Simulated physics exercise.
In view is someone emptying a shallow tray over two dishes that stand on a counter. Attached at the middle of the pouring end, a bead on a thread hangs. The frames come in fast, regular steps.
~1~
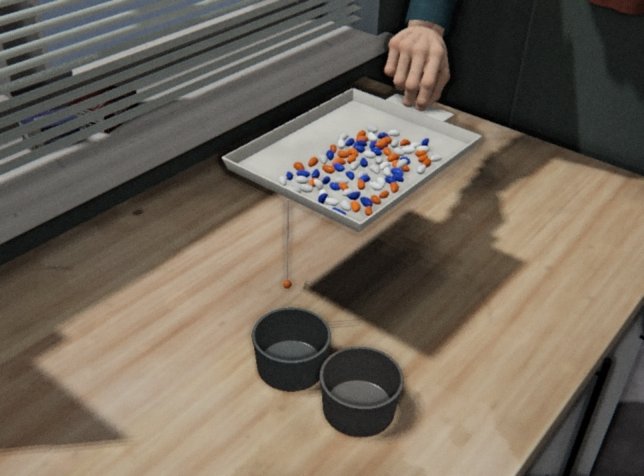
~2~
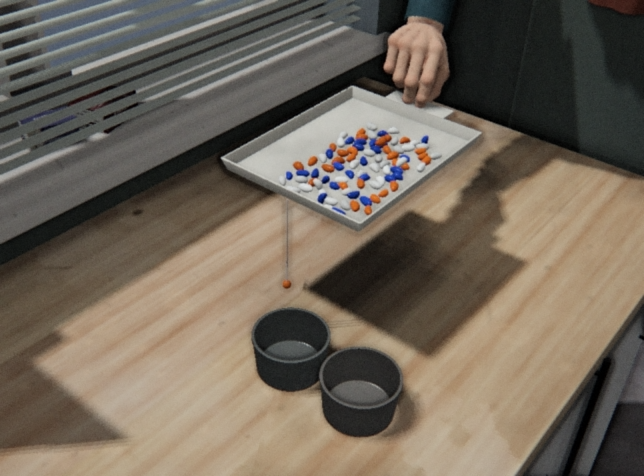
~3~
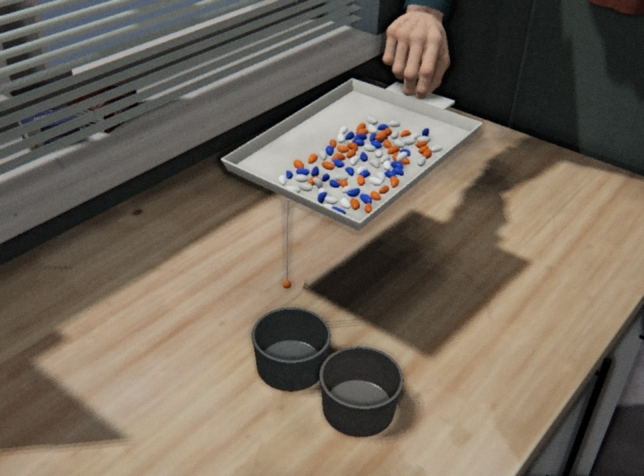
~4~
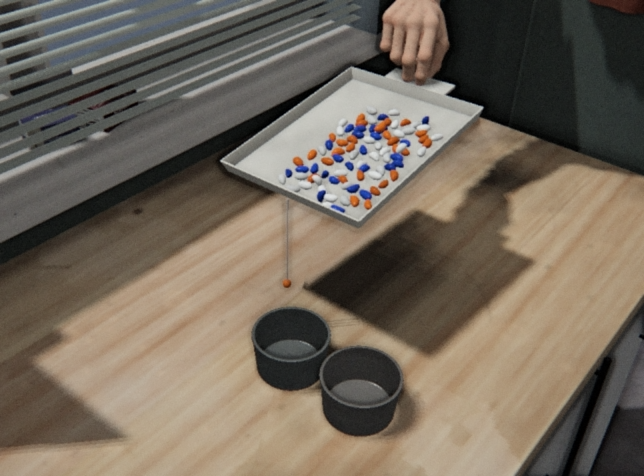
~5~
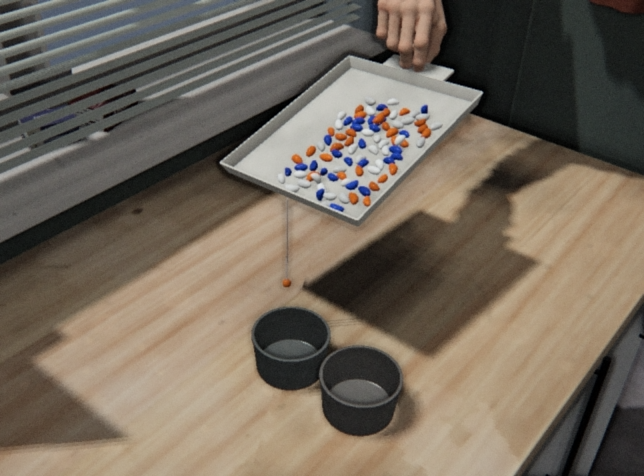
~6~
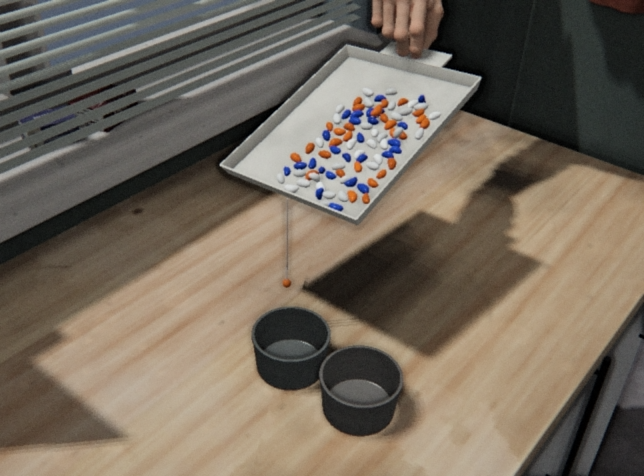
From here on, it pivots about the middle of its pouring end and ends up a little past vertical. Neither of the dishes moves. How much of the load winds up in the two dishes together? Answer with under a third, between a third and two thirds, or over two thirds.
The two dishes together get under a third of it.
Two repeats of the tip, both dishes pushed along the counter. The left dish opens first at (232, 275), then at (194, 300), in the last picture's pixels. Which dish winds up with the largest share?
First placement: The leftmost one; second placement: The rightmost one.
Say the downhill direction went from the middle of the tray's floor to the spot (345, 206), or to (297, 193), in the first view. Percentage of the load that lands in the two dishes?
I'd put it at some 40 % and then some 40 %.
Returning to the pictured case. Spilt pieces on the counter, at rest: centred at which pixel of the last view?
Check roughly (206, 335) and you'll find the middle.
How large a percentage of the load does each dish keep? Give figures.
Count per hundred - left dish ~ 10, right dish ~ 0.
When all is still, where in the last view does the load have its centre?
Roughly at (225, 339), give or take.
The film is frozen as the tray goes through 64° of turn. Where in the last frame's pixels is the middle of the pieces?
In the last view, the load is centred near (293, 170).
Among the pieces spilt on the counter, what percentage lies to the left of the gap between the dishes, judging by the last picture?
Near 100 in a hundred.
Just after the last frame, tray tipped steeply; almost all on the tray; about a tenth in the air.
A moment on, tray tipped past a quarter turn; the larger part on the tray; about a tenth outside both; just a few in the air.
Further on, tray tipped past a quarter turn; about a tenth in the left dish; the larger part outside both.
When it is over, tray tipped past a quarter turn; not one in the right dish; about a tenth in the left dish; the larger part outside both.
